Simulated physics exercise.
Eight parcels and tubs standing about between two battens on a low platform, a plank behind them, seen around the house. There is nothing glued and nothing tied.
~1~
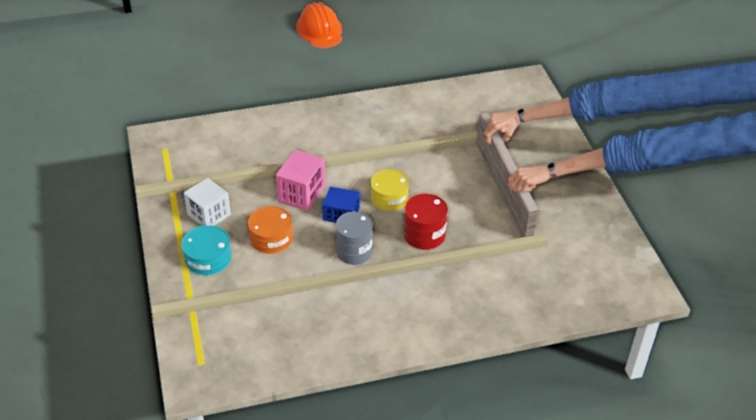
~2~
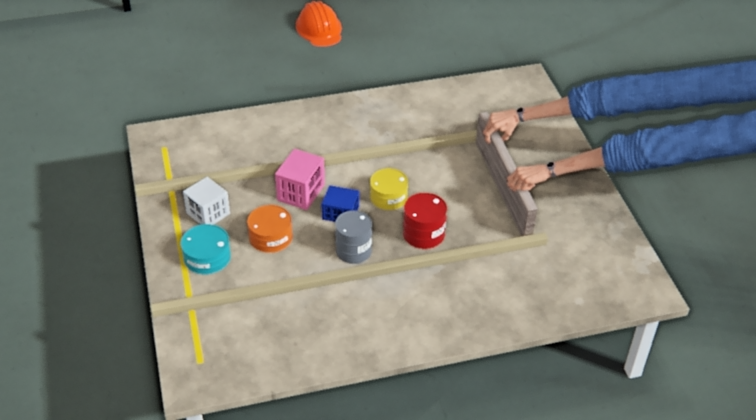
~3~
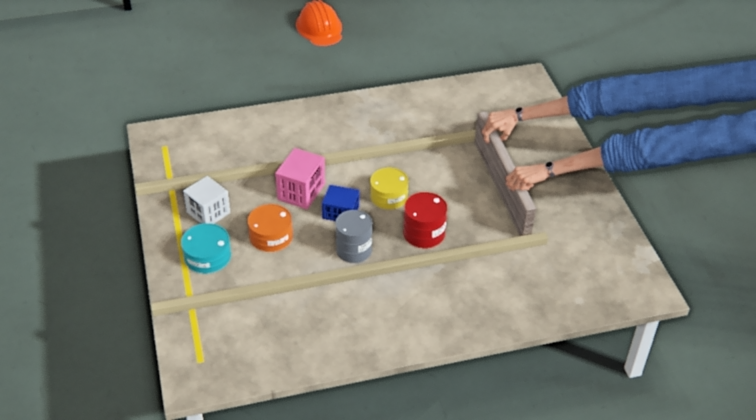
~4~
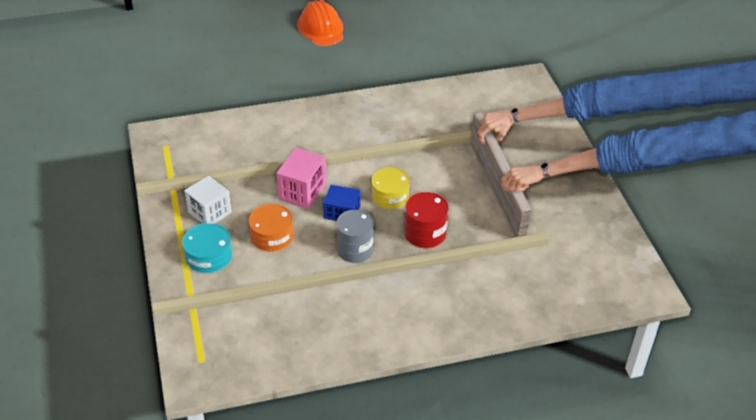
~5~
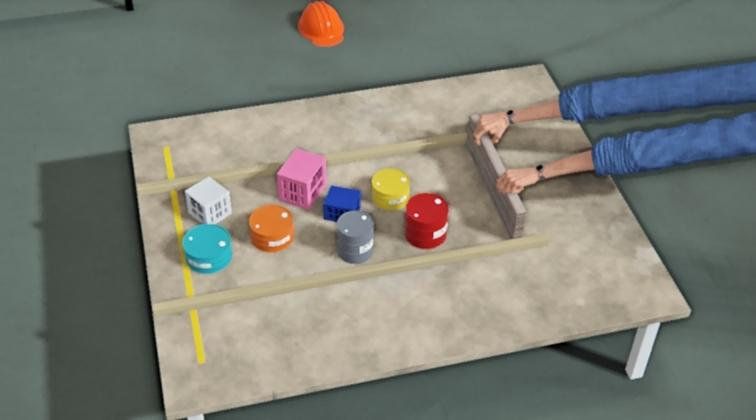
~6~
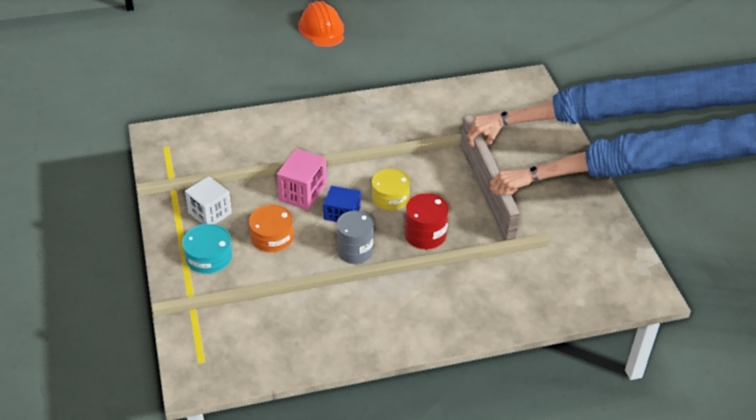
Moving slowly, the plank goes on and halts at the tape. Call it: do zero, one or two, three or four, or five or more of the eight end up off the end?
Five or more end up off it.
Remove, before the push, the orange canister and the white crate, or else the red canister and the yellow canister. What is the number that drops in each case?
That makes 3 fallen, then 3 fallen in the other try.
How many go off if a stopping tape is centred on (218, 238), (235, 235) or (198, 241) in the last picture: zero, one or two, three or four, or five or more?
In order: 1 or 2; just one or two; either three or four.
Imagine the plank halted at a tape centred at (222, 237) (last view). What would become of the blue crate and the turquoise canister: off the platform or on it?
Here's how it goes: The blue crate stays where it is, and the turquoise canister goes down.
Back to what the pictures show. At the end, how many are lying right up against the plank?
3 touch it.
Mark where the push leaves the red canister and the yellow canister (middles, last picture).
Listed as asked: First (162, 255), and then (159, 222).
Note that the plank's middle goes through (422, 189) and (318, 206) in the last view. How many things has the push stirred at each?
Up to then 1, and up to the other point 7.
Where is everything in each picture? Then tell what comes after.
Turquoise canister (207, 250); white crate (208, 204); orange canister (271, 230); plank (505, 175); tape (181, 246), in the first picture.
White crate (207, 203); yellow canister (389, 189), in the second picture.
Orange canister (270, 228); plank (504, 174), in the third picture.
Turquoise canister (207, 248); grey canister (355, 237), in the fourth picture.
White crate (209, 202); blue crate (342, 205), in the fifth picture.
Turquoise canister (208, 249); white crate (209, 202); orange canister (272, 228); plank (488, 178); tape (182, 244), in the sixth picture.
Soon after, none off yet; turquoise canister at rest near (208, 249); white crate at rest near (209, 202); orange canister at rest near (272, 228).
Then, none off yet; turquoise canister moved a little near (200, 251); white crate at rest near (209, 202); orange canister moved about its own width near (245, 242).
Further on, none off yet; turquoise canister tipped well over near (123, 275); white crate moved about its own width near (177, 205); orange canister moved well along near (171, 258).
At rest, the number that fall off is five or more; fallen, grey canister, blue crate, orange canister, white crate and turquoise canister.
